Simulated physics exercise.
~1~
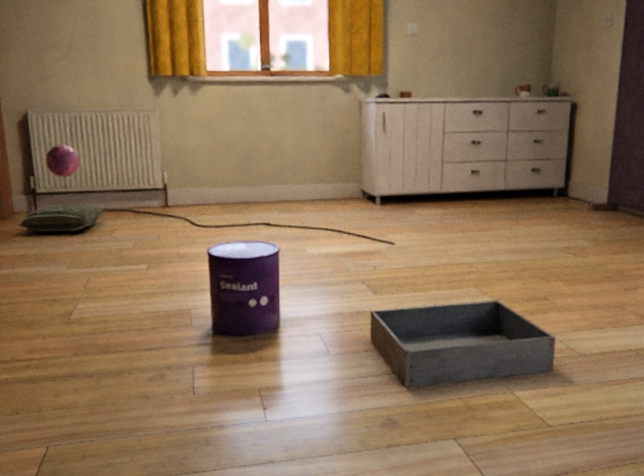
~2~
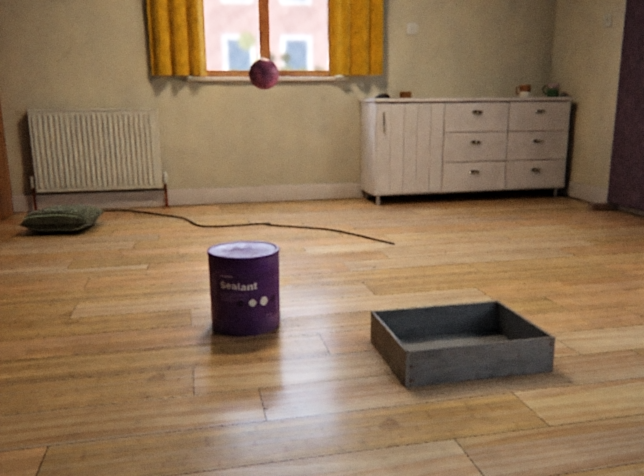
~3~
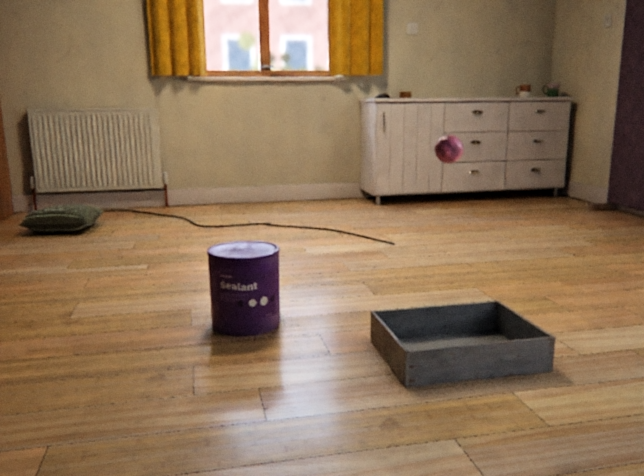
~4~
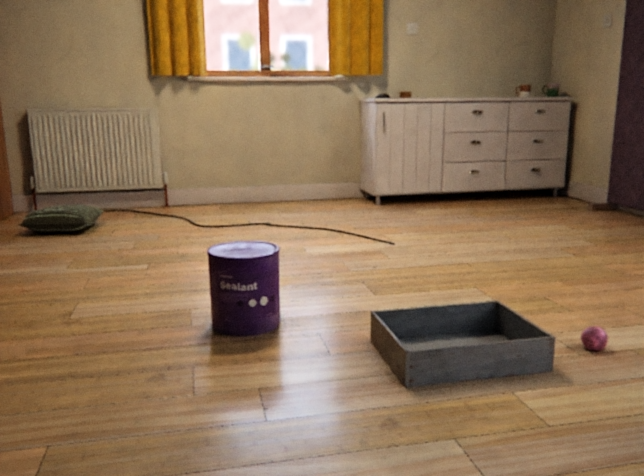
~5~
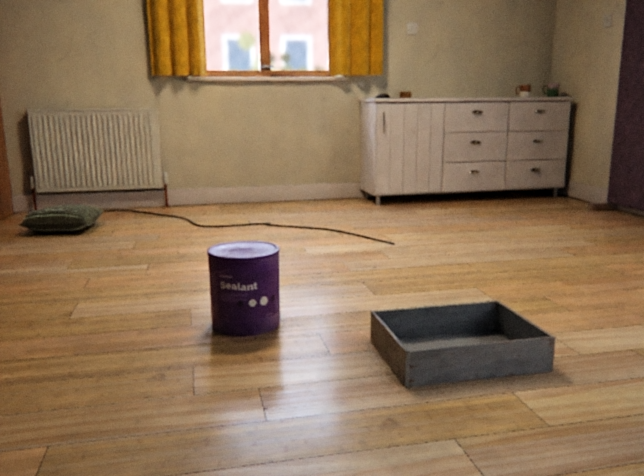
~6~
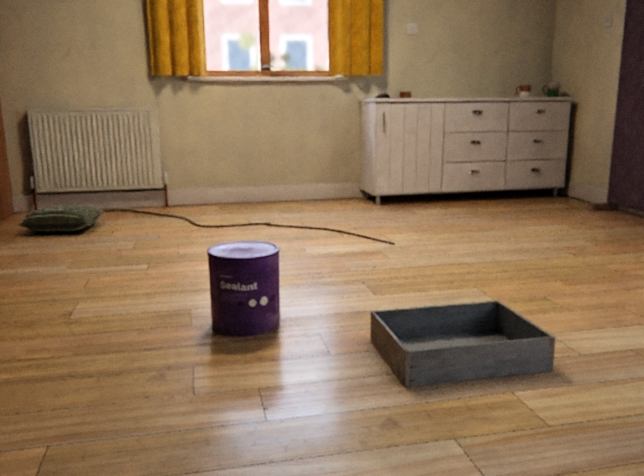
A pink ball flies through the air at the left, in front of a white radiator, in a wood-floored room seen from a still, slightly raised view. A purple pail labelled as sealant stands near the middle, an open, empty grey box sits to its right, and a pale dresser and yellow-curtained window line the back. The ball rises rightward past the window, then drops across the front of the dresser. It comes down to the right of the box, missing it, and then leaves view. The pail and box stay put, and the box remains empty.
